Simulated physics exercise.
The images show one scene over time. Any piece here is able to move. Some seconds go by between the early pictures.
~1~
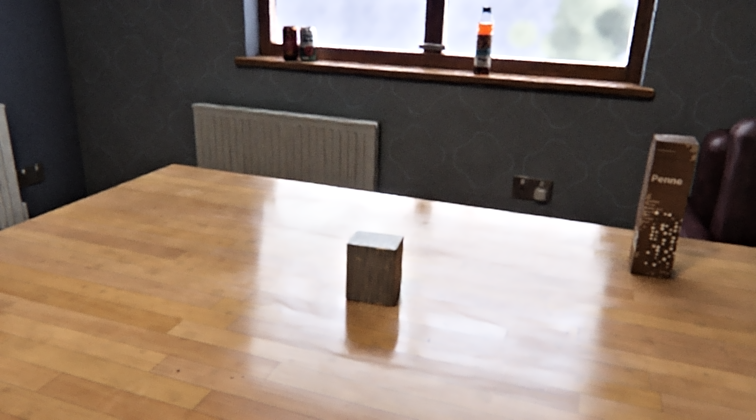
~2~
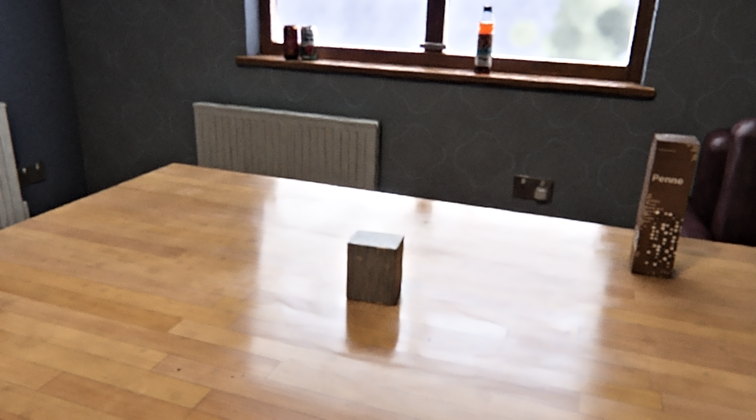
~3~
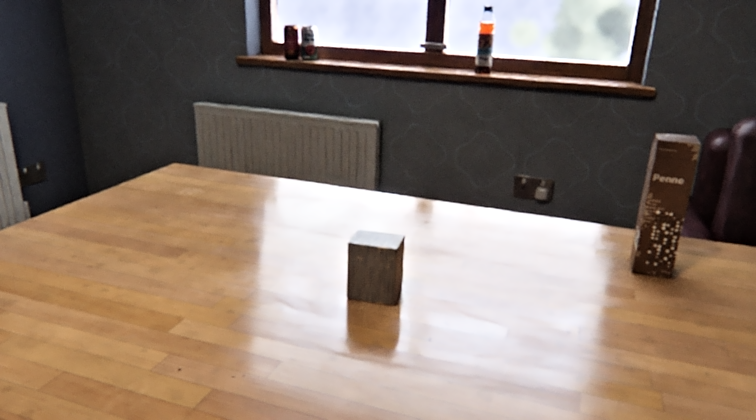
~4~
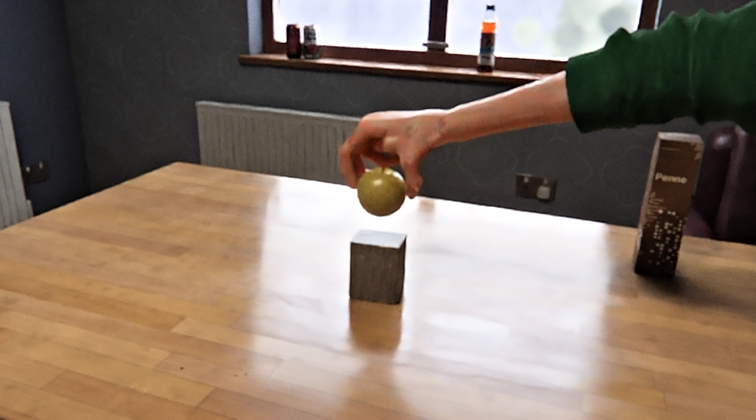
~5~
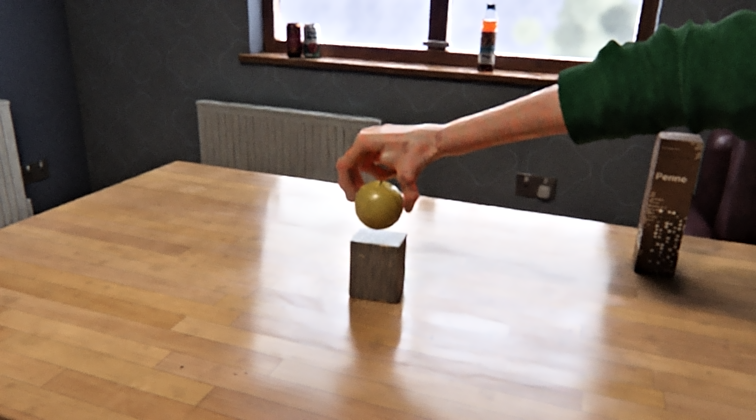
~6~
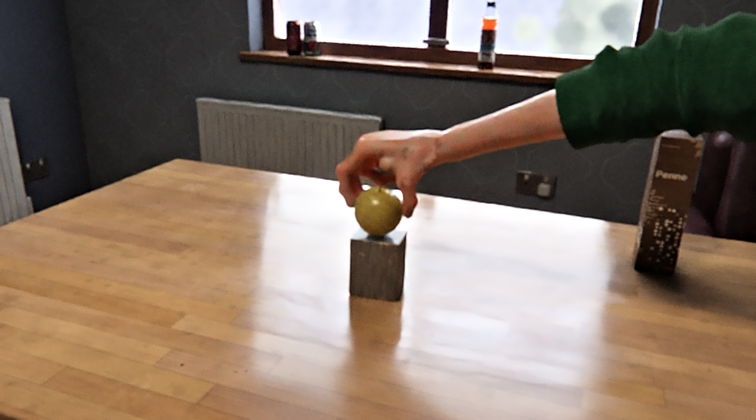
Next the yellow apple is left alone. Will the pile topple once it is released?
No, not one thing drops.
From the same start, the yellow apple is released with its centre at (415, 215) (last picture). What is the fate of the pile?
It collapses.
Then, 1.00 s past the last view, nothing moves.
Then, 2.10 s past the last view, yellow apple resting near (378, 212).
Finally, all 3 still in place. Final places as the last picture's camera would see them, yellow apple near (378, 211). The pile holds.
